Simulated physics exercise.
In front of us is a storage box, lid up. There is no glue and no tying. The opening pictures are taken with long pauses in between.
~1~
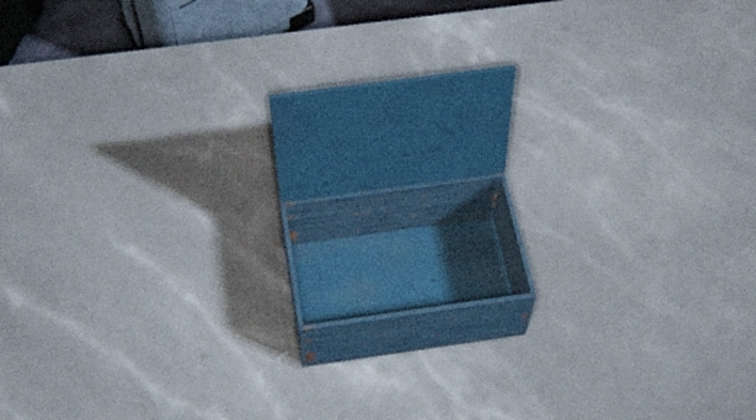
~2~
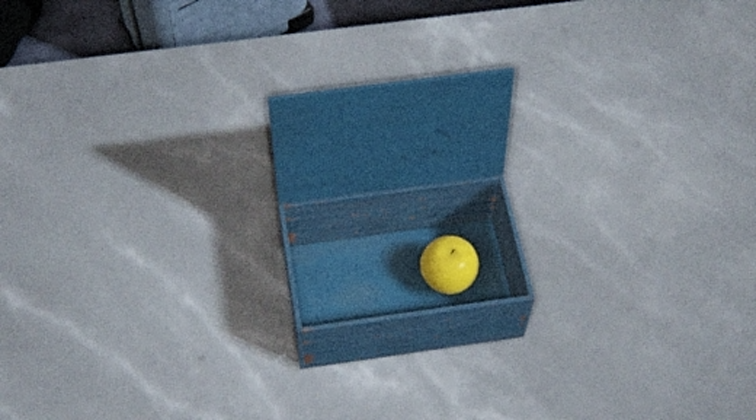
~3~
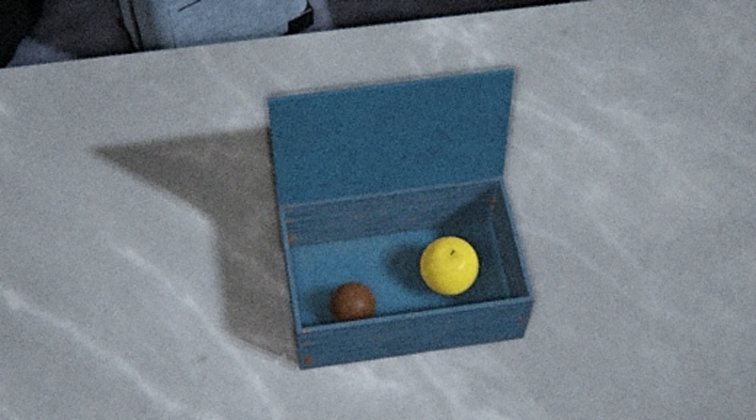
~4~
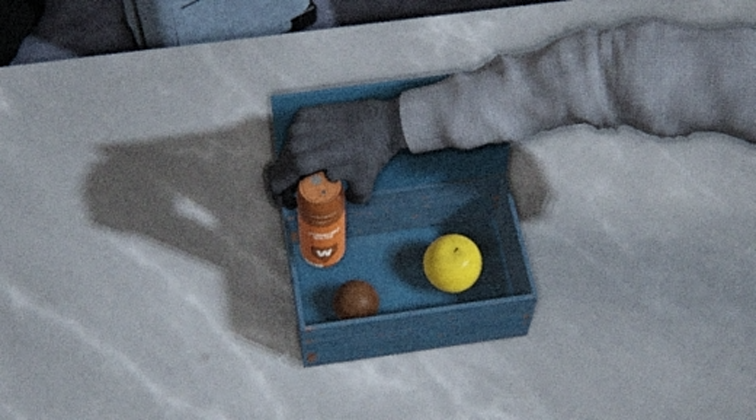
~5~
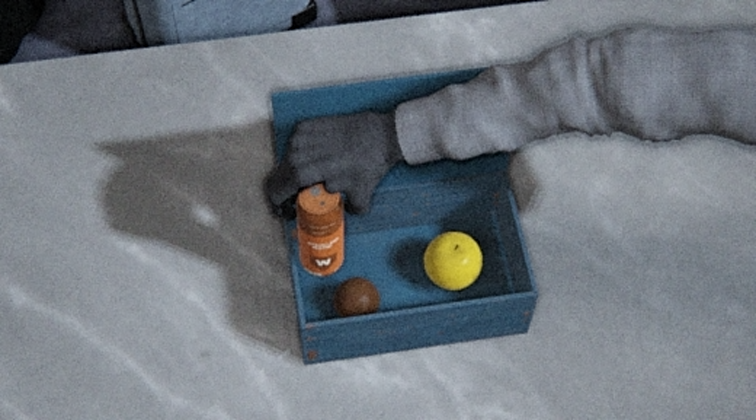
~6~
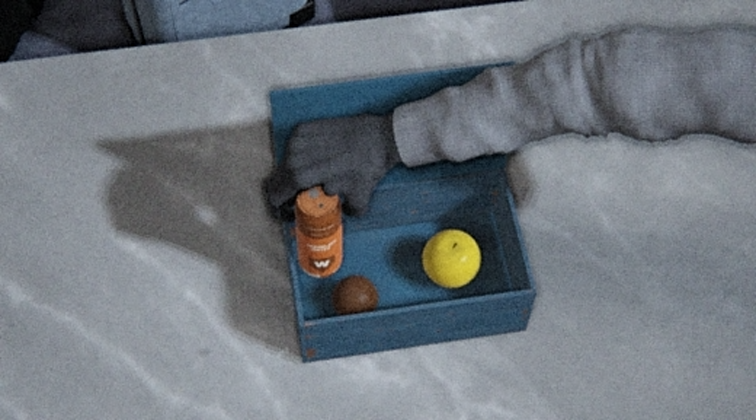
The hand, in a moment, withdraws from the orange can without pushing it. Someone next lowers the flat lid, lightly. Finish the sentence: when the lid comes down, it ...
... cannot close.
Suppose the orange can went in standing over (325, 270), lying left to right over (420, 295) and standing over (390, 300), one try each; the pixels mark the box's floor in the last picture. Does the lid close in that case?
First, it stays open; second, it shuts; third, it stays open.
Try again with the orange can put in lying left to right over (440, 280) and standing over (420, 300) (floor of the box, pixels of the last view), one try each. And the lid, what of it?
First time round it drops into place, and second time round it won't go down.
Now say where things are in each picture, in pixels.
The last thing is not in view yet, in the first frame.
The last thing is not in view yet; yellow apple (450, 265), in the second frame.
The last thing is not in view yet; yellow apple (449, 266), in the third frame.
Coming down; orange can (321, 221); yellow apple (453, 264), in the fourth frame.
Coming down; orange can (321, 230); yellow apple (453, 261), in the fifth frame.
In place under the hand; orange can (319, 232); yellow apple (452, 259), in the sixth frame.
Then, 0.60 s after the last picture, orange can tipped 9° from how it was near (338, 252).
Then, 1.40 s after the last picture, lid 69° above the rim; orange can tipped 8° from how it was near (324, 249); brown lemon rolled a little.
Then, 1.80 s after the last picture, lid 39° above the rim; orange can tipped 18° from how it was near (337, 257); brown lemon rolled a little.
Then, 2.50 s after the last picture, lid 17° above the rim; orange can tipped 47° from how it was near (340, 280); brown lemon rolled about its own width.
At rest, lid 17° above the rim; tipped over in the box, orange can; moved from the start, brown lemon; yellow apple in place. Seen from the same camera at the end, orange can near (340, 279).
